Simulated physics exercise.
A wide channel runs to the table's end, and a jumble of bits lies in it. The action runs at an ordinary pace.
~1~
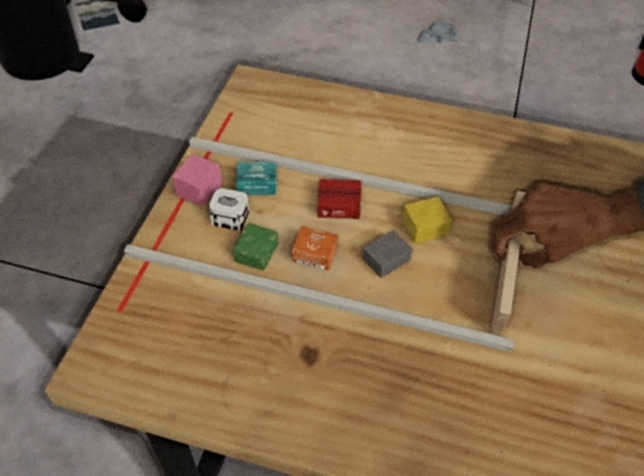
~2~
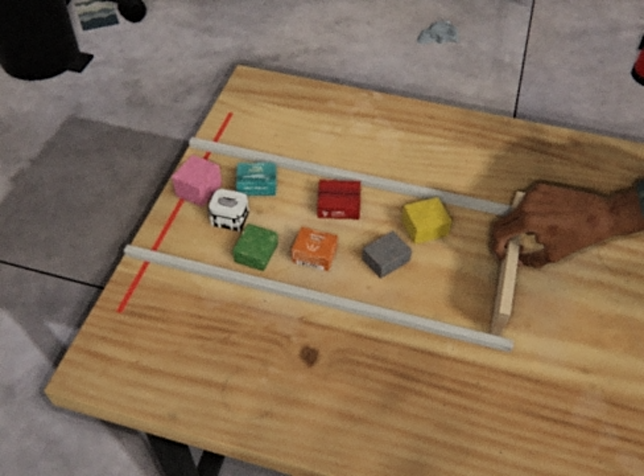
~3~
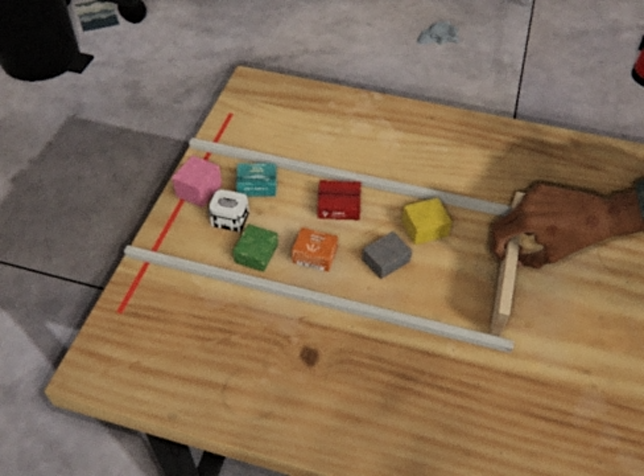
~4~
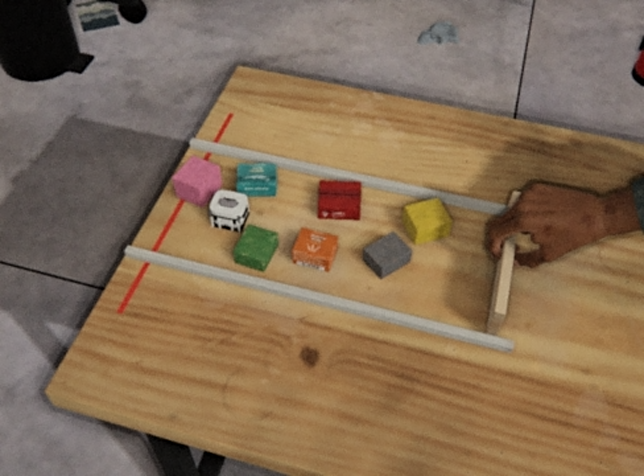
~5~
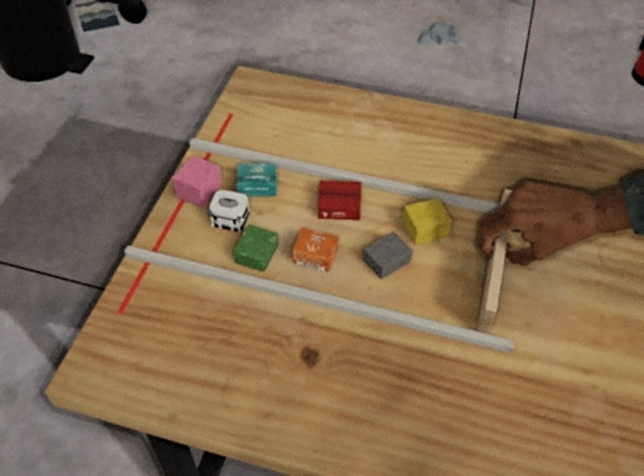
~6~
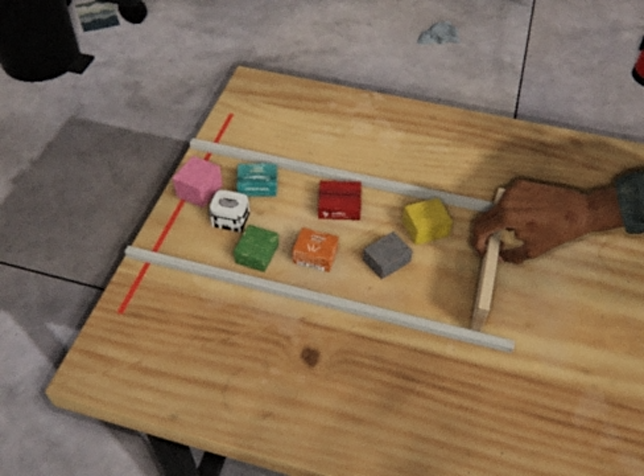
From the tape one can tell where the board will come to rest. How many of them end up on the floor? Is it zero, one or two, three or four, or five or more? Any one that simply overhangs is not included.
Ha, five or more come down.
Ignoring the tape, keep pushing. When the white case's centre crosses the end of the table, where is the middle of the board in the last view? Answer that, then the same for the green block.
When the white case crosses, the middle is near (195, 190); when the green block crosses, near (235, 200).
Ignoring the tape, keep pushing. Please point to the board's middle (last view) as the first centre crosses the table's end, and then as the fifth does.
At (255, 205) for the first, at (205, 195) for the fifth.
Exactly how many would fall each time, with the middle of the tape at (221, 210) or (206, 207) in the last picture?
The first try gives 3 and the second gives 4.
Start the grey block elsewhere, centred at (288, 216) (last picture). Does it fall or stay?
Placed like that, the grey block is fine.
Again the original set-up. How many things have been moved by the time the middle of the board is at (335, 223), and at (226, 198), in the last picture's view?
6 by the first point, 8 by the second.
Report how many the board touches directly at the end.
It is in contact with 2.
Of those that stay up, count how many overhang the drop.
That comes to 2 of them.
A little later, none off yet; pink block at rest near (198, 182); white case at rest near (230, 211); turquoise box at rest near (258, 180).
Next, none off yet; pink block shifted a little near (183, 180); white case moving near (222, 208); turquoise box shifted about its own width near (225, 168).
Later still, one off so far; pink block shifted about its own width near (161, 175); white case shifted about its own width near (191, 189); turquoise box dropping near (167, 209).
When it is over, the number that fall off is five or more; down, red box, orange box, green block, turquoise box, white case and pink block.
